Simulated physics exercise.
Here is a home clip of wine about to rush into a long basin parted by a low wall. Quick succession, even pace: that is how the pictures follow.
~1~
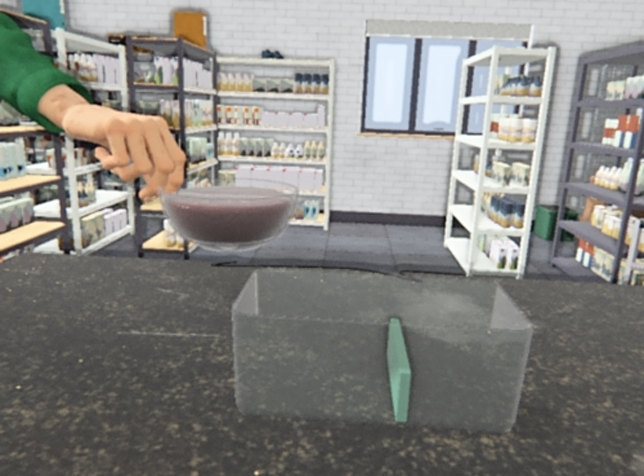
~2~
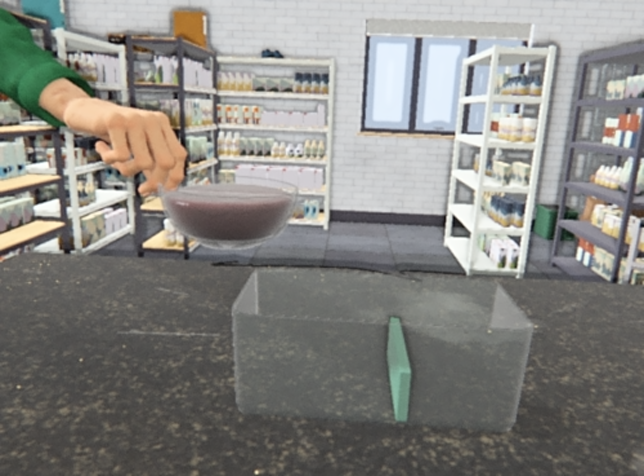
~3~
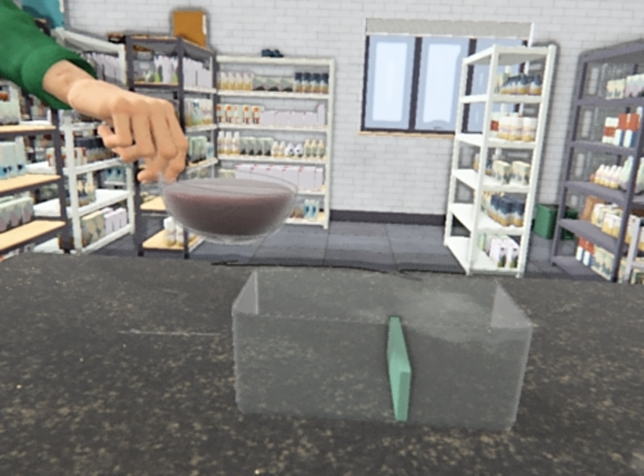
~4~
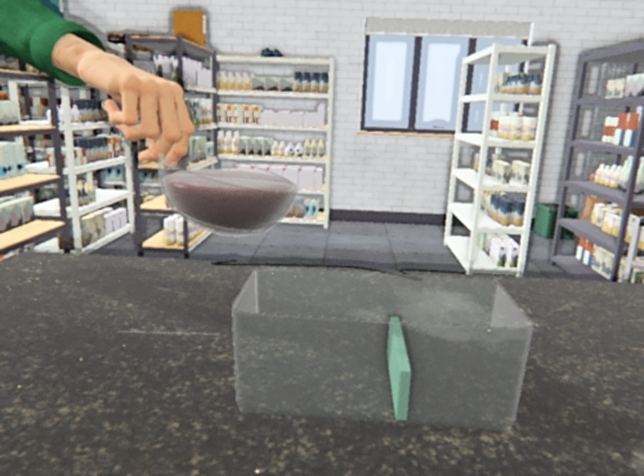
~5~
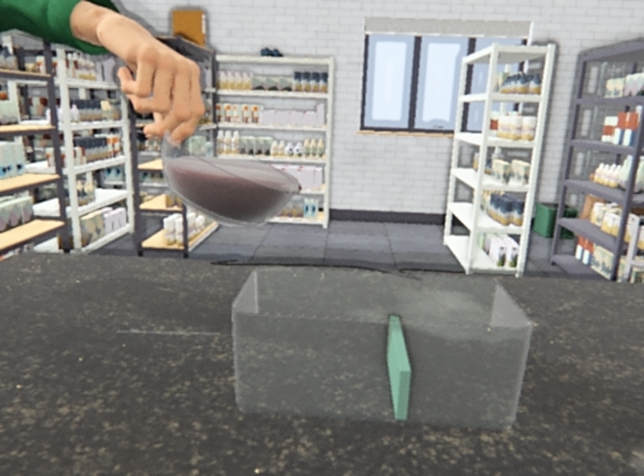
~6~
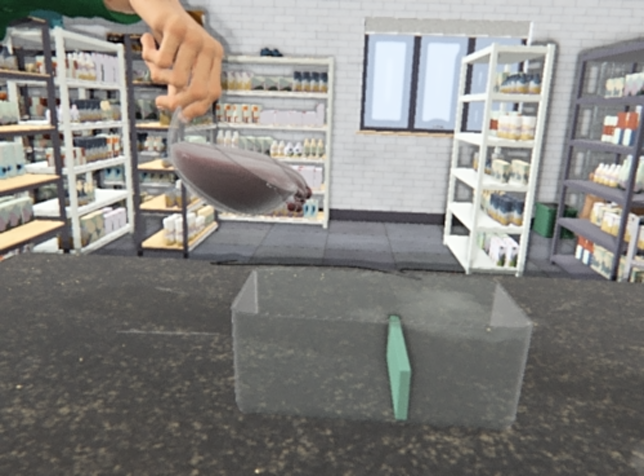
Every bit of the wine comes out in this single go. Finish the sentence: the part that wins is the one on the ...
... left.
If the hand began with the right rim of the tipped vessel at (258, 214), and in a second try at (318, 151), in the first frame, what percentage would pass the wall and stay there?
You'd see around 5 per cent, and then around 65 per cent.
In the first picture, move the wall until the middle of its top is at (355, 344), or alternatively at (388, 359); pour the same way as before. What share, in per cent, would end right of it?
80 %, then 55 %.
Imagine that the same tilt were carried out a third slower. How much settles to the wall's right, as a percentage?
Share on the right: Some 25 percent.
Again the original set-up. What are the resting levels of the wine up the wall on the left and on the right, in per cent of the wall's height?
Once it is still, the left part shows 30 per cent and the right part 20.
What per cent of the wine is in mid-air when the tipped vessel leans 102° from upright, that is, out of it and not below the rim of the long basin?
About 60 per cent.
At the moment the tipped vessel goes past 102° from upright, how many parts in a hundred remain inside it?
10 %.
A moment on, the tilt is 102° and 9 per cent is still to pour, 28 is left of the wall and 1 right of it.
Next, the tilt is 116° and 0 per cent is still to pour, 54 is left of the wall and 42 right of it.
Then the tilt is 116° and 0 per cent is still to pour, 59 is left of the wall and 34 right of it.
Later the tilt is 116° and 0 per cent is still to pour, 60 is left of the wall and 35 right of it.
In the end 60 per cent lies left of the wall, 35 right of it and 5 outside.
